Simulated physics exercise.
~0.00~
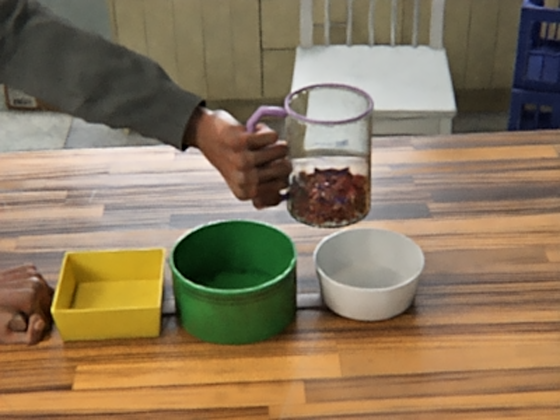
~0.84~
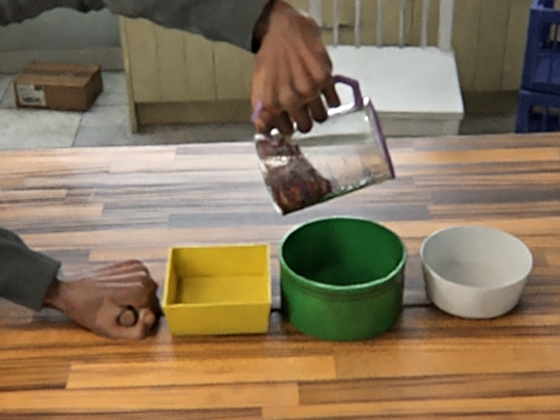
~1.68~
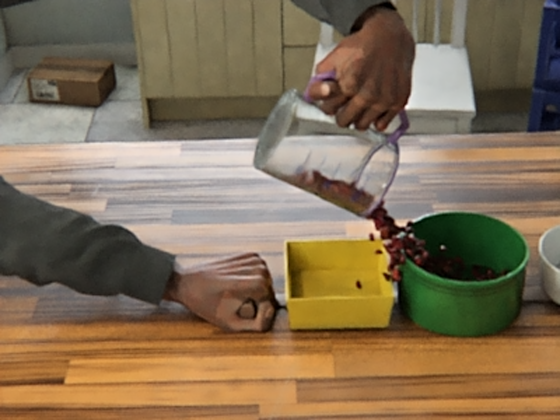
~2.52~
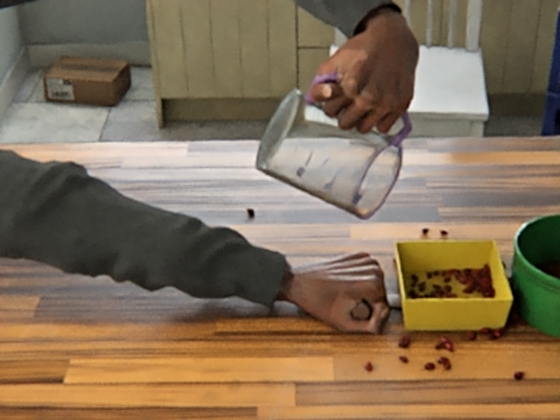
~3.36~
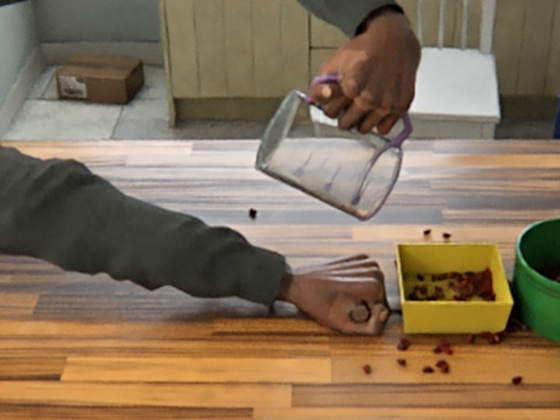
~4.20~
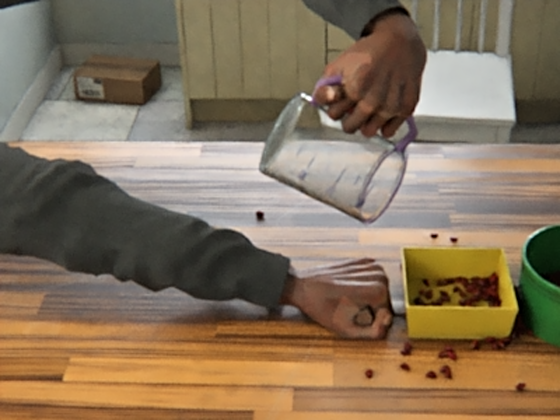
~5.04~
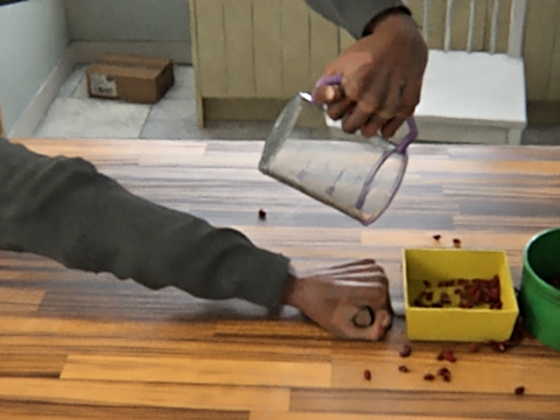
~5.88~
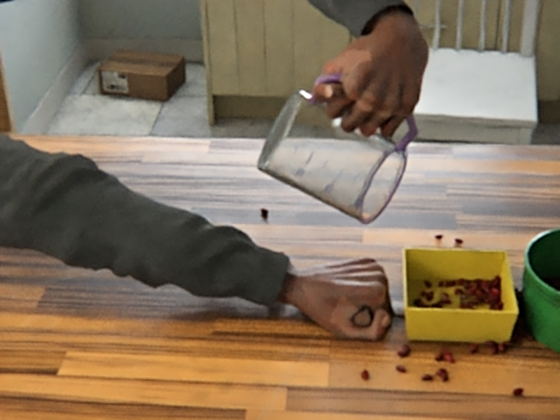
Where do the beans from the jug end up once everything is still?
They are shared between the green pot, the yellow tin and the table around them, each getting a fair portion, while the white dish gets few or none because the stream falls on the pot and then the tin.
